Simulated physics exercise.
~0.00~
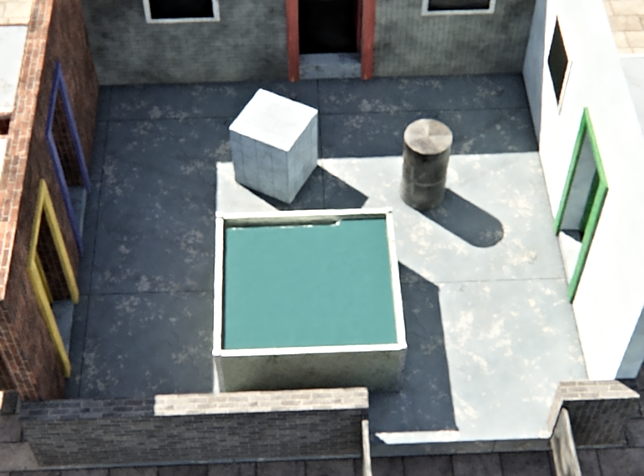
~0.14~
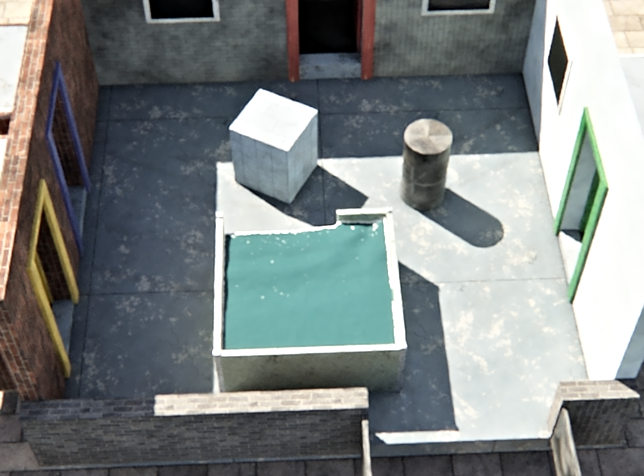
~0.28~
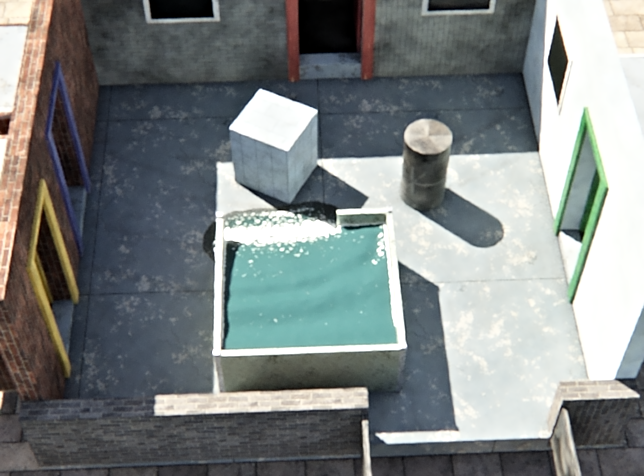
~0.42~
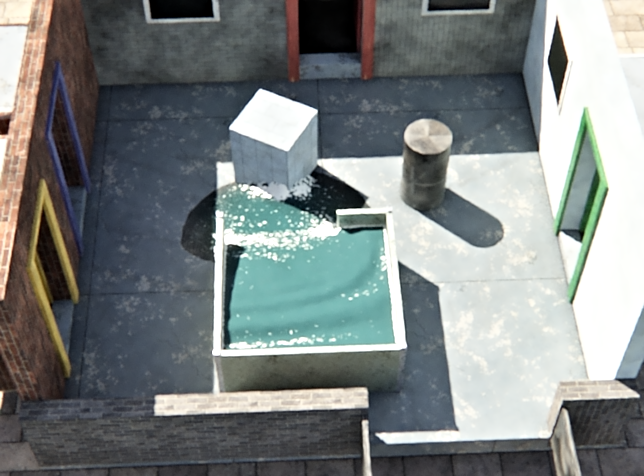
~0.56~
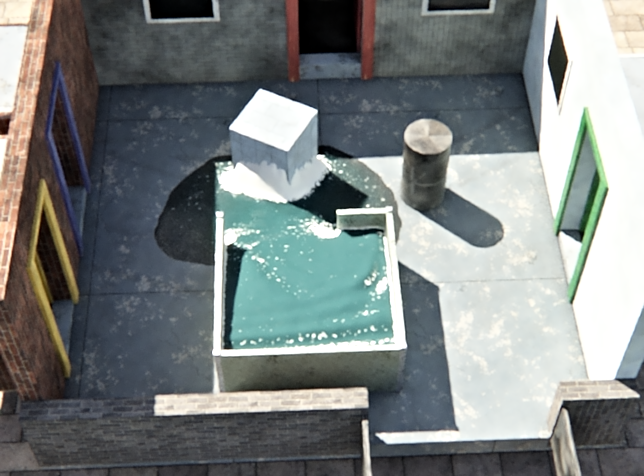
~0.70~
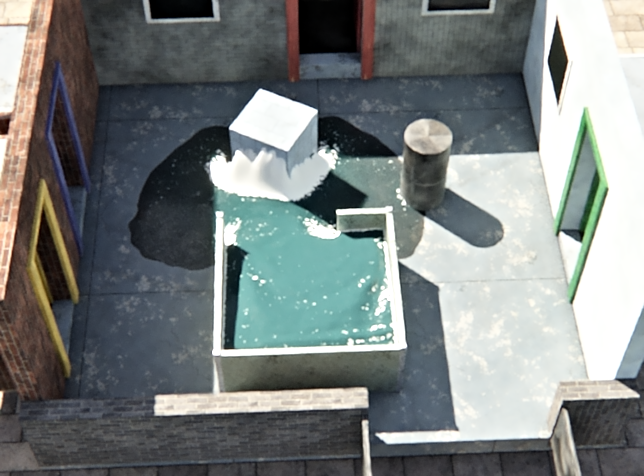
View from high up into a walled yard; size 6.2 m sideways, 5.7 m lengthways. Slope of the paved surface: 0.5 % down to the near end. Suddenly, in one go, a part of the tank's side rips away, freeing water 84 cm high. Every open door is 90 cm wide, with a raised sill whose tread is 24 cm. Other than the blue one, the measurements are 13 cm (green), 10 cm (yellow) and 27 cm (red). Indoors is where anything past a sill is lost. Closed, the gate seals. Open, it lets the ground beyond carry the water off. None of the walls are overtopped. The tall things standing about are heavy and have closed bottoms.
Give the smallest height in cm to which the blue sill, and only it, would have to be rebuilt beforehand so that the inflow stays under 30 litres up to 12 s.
Roughly 23 cm.
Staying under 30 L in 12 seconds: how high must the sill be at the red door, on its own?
About 11.5 cm at red.
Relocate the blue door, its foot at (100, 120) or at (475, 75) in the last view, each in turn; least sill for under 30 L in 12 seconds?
First place around 26 cm, second around 18 cm.
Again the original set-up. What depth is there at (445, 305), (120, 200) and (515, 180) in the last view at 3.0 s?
About 1, 11 and 6 cm.
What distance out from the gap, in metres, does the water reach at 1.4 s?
I make it some 4.2 m.
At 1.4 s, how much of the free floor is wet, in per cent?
I'd say near 40 percent is wet.
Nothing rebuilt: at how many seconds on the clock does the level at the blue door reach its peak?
Peak: Close to 2.2 s.
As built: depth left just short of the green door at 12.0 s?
Some 6.0 centimetres.
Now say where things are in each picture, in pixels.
The first frame shows still water, 84 cm deep, in the tank at (307, 282); the blue door at (70, 169) is dry.
In the second frame, water pours out on the far side and has run 0.3 m, to a hidden place; about 7 cm deep outside, 84 cm at the back.
In the third frame, the gap is on the far side, the front 0.9 m out at (299, 209); the back of the tank holds 84 cm.
In the fourth frame, the front is at (311, 177), 1.4 m from the gap on the far side; 2.4 m2 of floor is wet, 79 cm left at the back.
In the fifth frame, the front is at (323, 151), 1.9 m from the gap on the far side; 3.8 m2 of floor is wet, 72 cm left at the back.
In the sixth frame, water pours out on the far side and has run 2.4 m, to (338, 122); about 5 cm deep outside, 72 cm at the back; the blue door at (70, 169), 2.7 m from the gap, is still 0.7 m from the nearest water.
After 1.4 s water covers 40 % of the floor, deepest (55 cm) near (276, 209); 3 cm at the blue door, 0 litres in over its 17 cm sill.
After 3.0 s water covers 60 % of the floor, deepest (32 cm) near (92, 155); 23 cm at the blue door, 58 litres in over its 17 cm sill.
After 12.0 s water covers 100 % of the floor, deepest (12 cm) near (577, 417); 8 cm at the blue door, 72 litres in over its 17 cm sill.
At the blue door as built, the water arrived by 1.2 s and peaked near 27 cm at 2.2 s.
With a sill of 20 cm, 46 litres would have come in within the 12 s; with 27.5 cm, 11 litres. So under 30 litres takes about 23 cm.
